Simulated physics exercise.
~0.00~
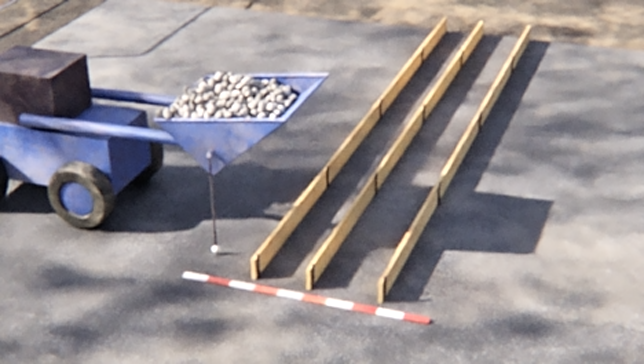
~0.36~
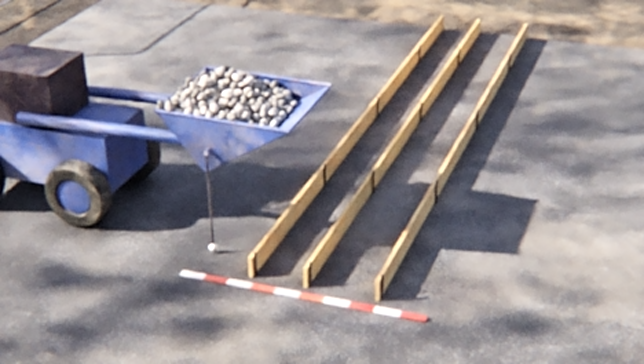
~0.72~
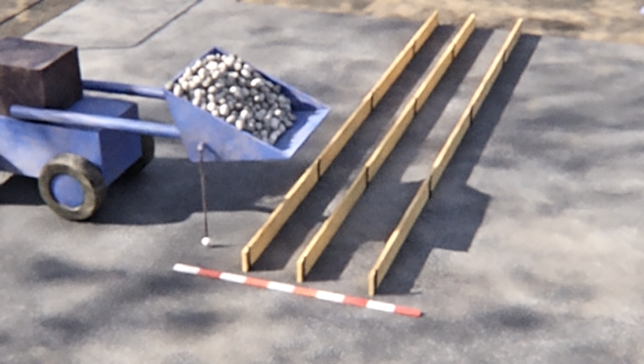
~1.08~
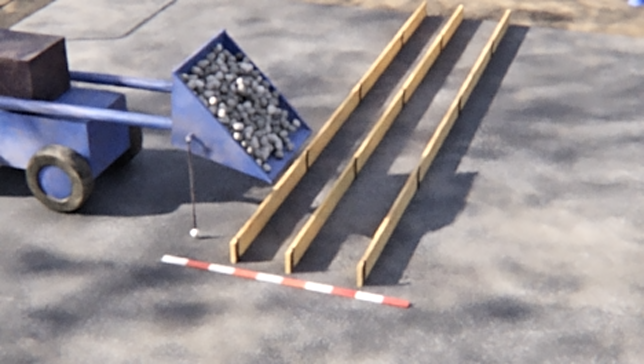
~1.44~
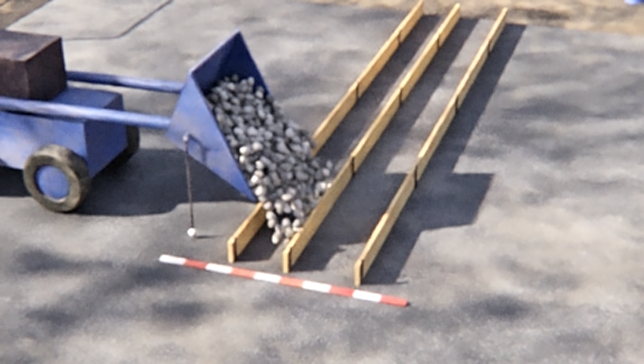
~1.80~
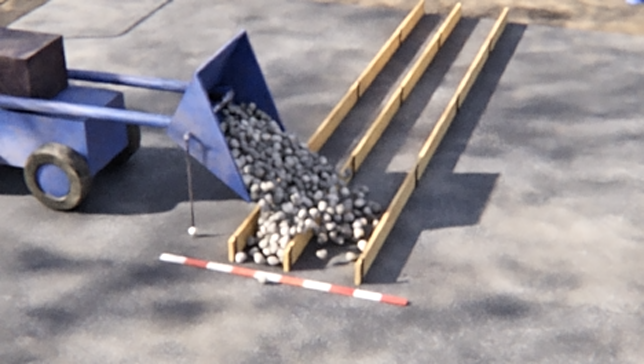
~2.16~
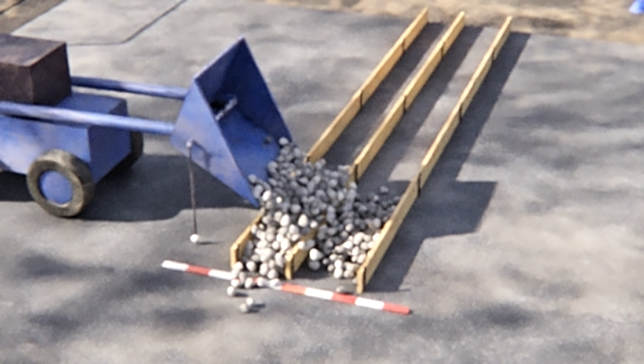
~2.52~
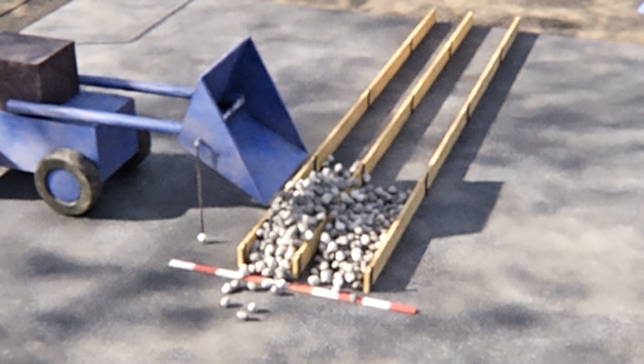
Blue loader tipping its bucket and pouring round grey stones between three wooden boards, some spilling past a red-and-white staff.
